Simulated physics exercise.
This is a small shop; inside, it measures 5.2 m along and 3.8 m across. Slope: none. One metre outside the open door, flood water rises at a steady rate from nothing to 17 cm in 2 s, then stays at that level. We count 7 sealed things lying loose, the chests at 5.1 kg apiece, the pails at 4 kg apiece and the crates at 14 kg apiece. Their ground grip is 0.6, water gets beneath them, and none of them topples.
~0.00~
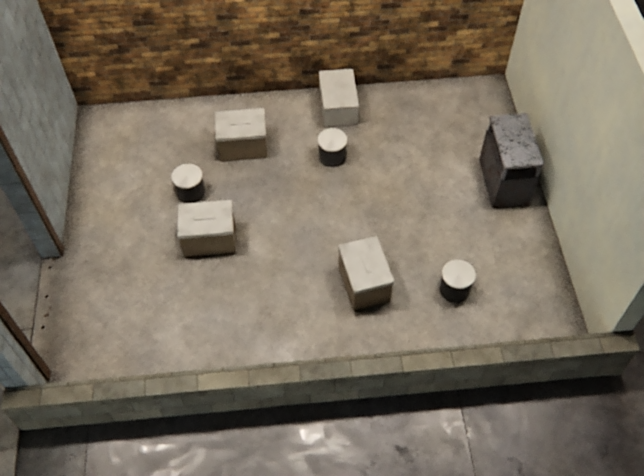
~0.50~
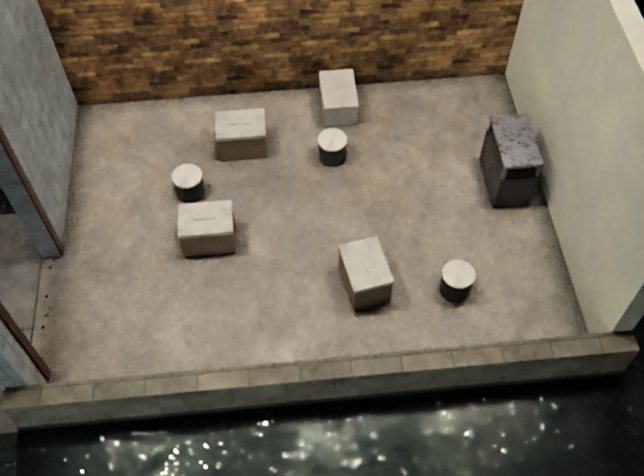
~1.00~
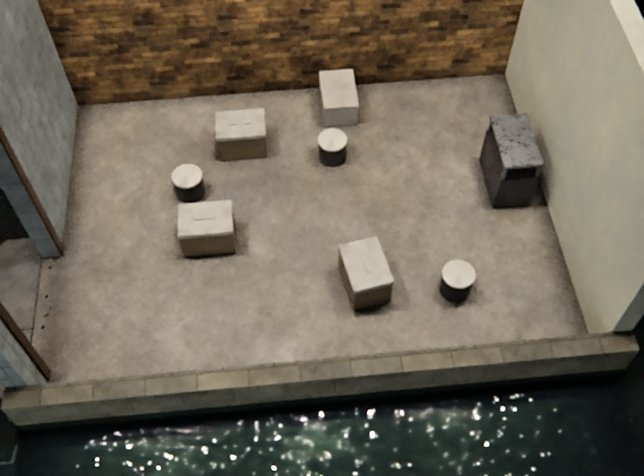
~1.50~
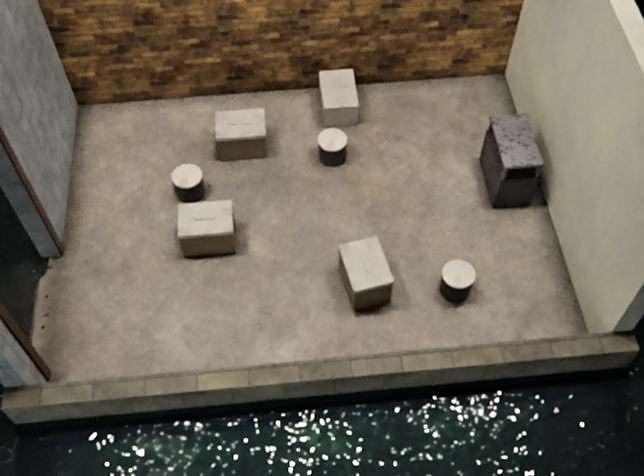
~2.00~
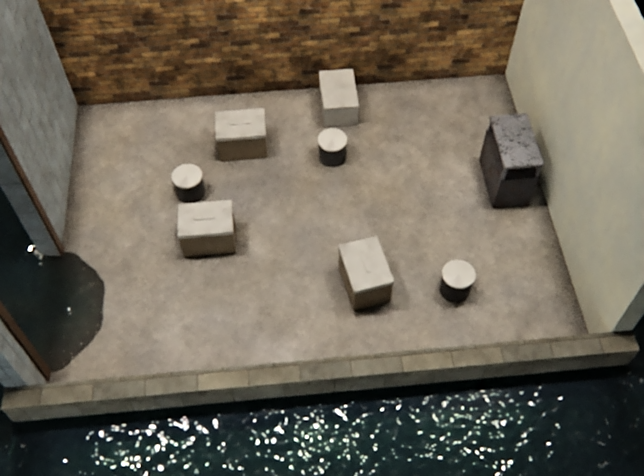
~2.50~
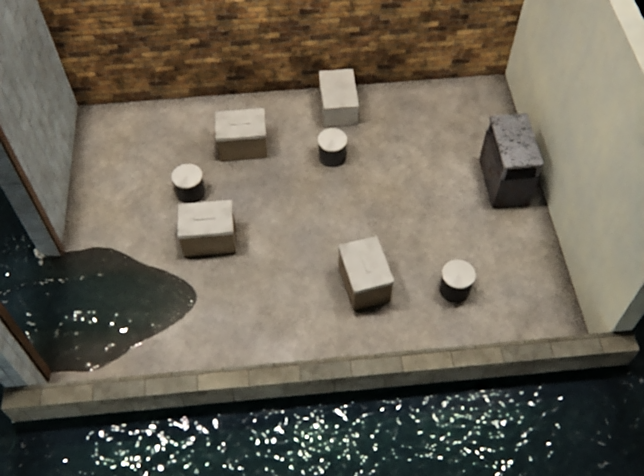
Dark water rises outside the small room, then spreads in through the left doorway across the floor.
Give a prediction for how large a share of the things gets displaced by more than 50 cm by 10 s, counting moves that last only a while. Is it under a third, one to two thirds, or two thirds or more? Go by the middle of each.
One to two thirds.
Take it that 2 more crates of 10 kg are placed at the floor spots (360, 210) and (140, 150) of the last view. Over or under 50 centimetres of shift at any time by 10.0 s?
Note: Item 1 above threshold; item 2 below threshold.
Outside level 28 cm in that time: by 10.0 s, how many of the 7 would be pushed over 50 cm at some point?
Then it comes to 7.
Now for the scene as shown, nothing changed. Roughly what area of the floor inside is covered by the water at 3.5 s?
Somewhere around 5.5 m2, roughly.
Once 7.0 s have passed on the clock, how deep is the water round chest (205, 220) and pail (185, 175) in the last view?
I'd estimate 3 cm for the first and 3 cm for the second.
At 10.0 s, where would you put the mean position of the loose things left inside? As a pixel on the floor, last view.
They're centred close to (360, 165).
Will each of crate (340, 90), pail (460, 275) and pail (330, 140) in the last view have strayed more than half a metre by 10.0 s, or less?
Taking them in turn, the first is within the limit, the second beyond the limit and the third within the limit.
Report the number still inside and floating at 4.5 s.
That would be 0 of them.
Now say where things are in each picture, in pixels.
In the first frame, a chest at (240, 123) rests on the ground; a pail at (459, 274) rests on the ground; 0.0 m2 under water; 0 of 7 have shifted.
In the second frame, a chest at (240, 123), on the bottom; a pail at (459, 274), on the bottom; 0.0 m2 under water; 0 of 7 have shifted.
In the third frame, a chest at (240, 123), on the bottom; a pail at (459, 274) rests on the ground; 0.0 m2 under water; 0 of 7 have shifted.
In the fourth frame, a chest at (240, 123) rests on the ground; a pail at (459, 274) rests on the ground; 0.0 m2 under water; 0 of 7 have shifted.
In the fifth frame, a chest at (240, 123), on the bottom; a pail at (459, 274) rests on the ground; water covers 0.4 m2; 0 of 7 have shifted.
In the sixth frame, a chest at (240, 123), on the bottom; a pail at (459, 274), on the bottom; 1.3 m2 under water; 0 of 7 have shifted.
After 3.5 s 0 of 7 are over 50 cm from their spots; 0 afloat.
After 4.5 s 1 of 7 are over 50 cm from their spots; 0 afloat.
After 7.0 s 2 of 7 are over 50 cm from their spots; 2 afloat.
After 10.0 s 3 of 7 are over 50 cm from their spots, and 3 have been at some point; 4 afloat.
